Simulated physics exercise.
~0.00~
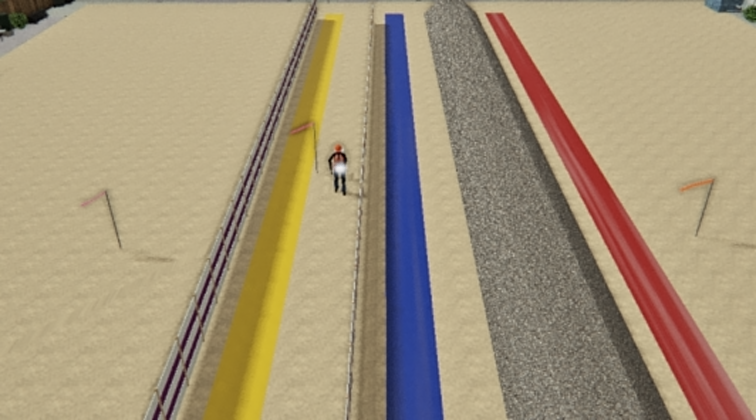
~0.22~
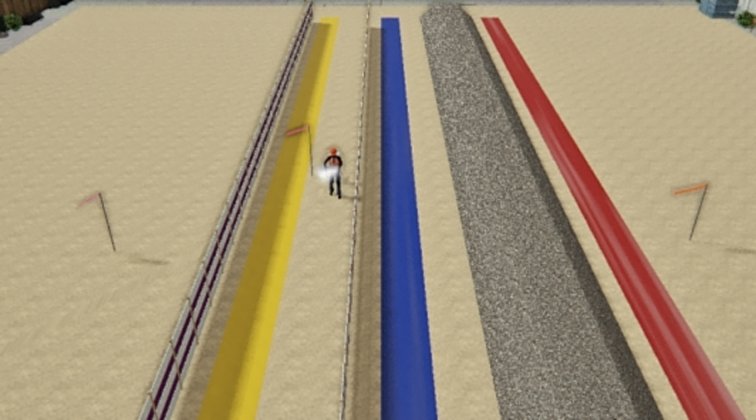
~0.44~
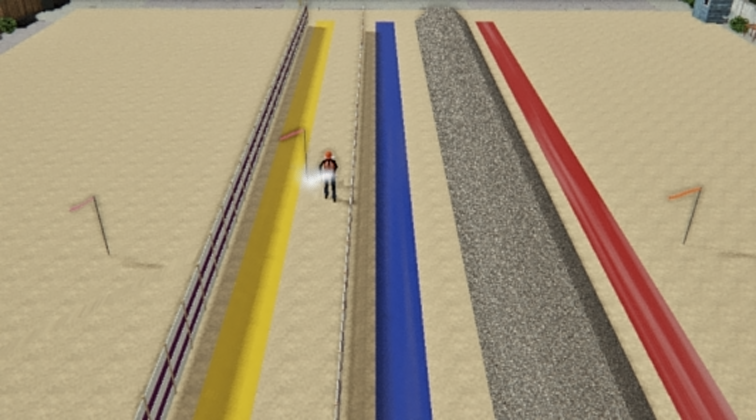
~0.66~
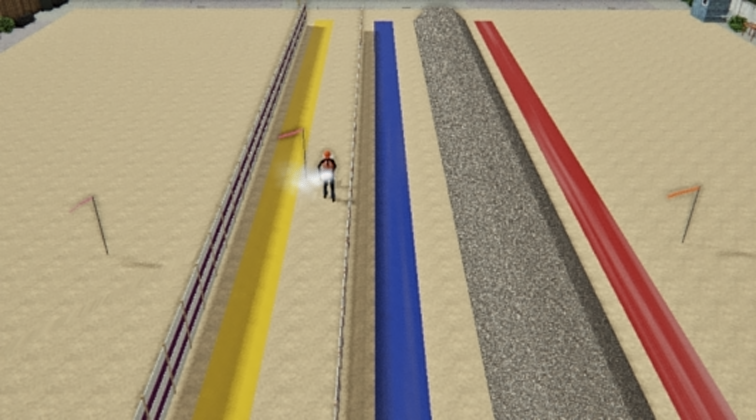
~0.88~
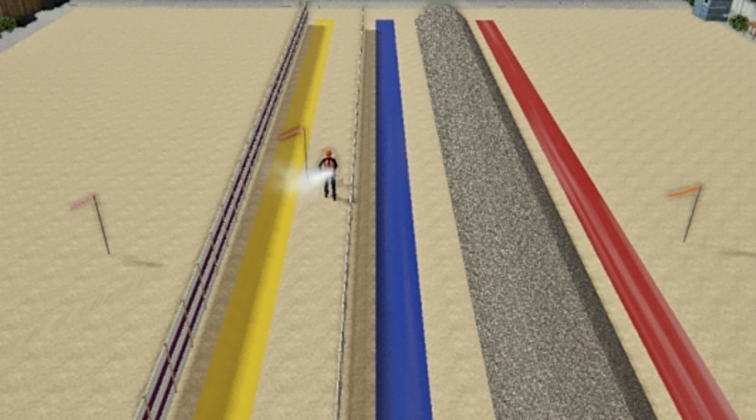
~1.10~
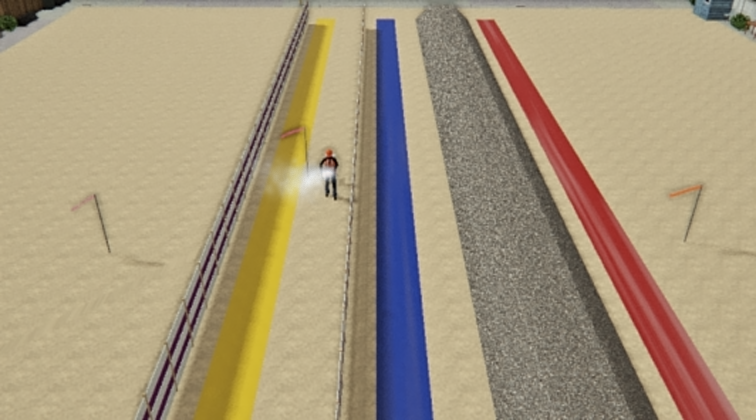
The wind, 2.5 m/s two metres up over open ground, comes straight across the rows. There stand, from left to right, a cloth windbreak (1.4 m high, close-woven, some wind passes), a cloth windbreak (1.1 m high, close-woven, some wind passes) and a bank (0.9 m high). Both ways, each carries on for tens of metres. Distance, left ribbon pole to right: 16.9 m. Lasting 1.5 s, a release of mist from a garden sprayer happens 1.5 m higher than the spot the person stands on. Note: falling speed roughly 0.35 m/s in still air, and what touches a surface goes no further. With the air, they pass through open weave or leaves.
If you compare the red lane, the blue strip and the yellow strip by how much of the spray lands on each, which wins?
I would say the yellow one wins.
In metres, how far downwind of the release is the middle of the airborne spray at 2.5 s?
Reading: Near 2.0 m.
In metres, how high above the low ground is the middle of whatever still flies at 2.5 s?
The middle sits roughly 1.0 m above the low ground.
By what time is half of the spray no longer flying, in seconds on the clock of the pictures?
5.0 s.
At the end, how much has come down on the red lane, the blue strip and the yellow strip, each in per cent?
0 % red, 0 % blue, 30 % yellow.
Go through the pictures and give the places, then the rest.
In the first picture, the spray in the air spans x = 335 to 345 around y = 165.
In the second picture, the right ribbon ends at (674, 194), leaning 70 degrees to the left, the spray in the air spans x = 320 to 335 around y = 170, the yellow one passes (274, 238), the blue one passes (400, 238) and the red one passes (615, 239).
In the third picture, the spray in the air spans x = 300 to 330 around y = 175 and the top of the left cloth windbreak crosses (234, 176).
In the fourth picture, the spray in the air spans x = 285 to 330 around y = 175, the yellow one passes (278, 199), the blue one passes (392, 199) and the red one passes (584, 200).
In the fifth picture, the right ribbon ends at (669, 196), leaning 70 degrees to the left and the spray in the air spans x = 275 to 330 around y = 175.
In the sixth picture, the spray in the air spans x = 265 to 330 around y = 175 and the top of the right cloth windbreak crosses (352, 183).
After 2.5 s, 98 % is in the air or yet to come; 1 % lies on the yellow strip, 0 % on the blue strip and 0 % on the red lane; the middle of what still flies is 0.9 m above the low ground, near (265, 189).
After 4.0 s, 70 % is in the air or yet to come; 15 % lies on the yellow strip, 0 % on the blue strip and 0 % on the red lane; the middle of what still flies is 0.6 m above the low ground, near (232, 196).
After 8.0 s, 19 % is in the air or yet to come; 30 % lies on the yellow strip, 0 % on the blue strip and 0 % on the red lane; the middle of what still flies is 0.6 m above the low ground, near (96, 199).
After 20.0 s, 0 % is in the air or yet to come; 31 % lies on the yellow strip, 0 % on the blue strip and 0 % on the red lane.
After 45.0 s, 0 % is in the air or yet to come; 31 % lies on the yellow strip, 0 % on the blue strip and 0 % on the red lane.
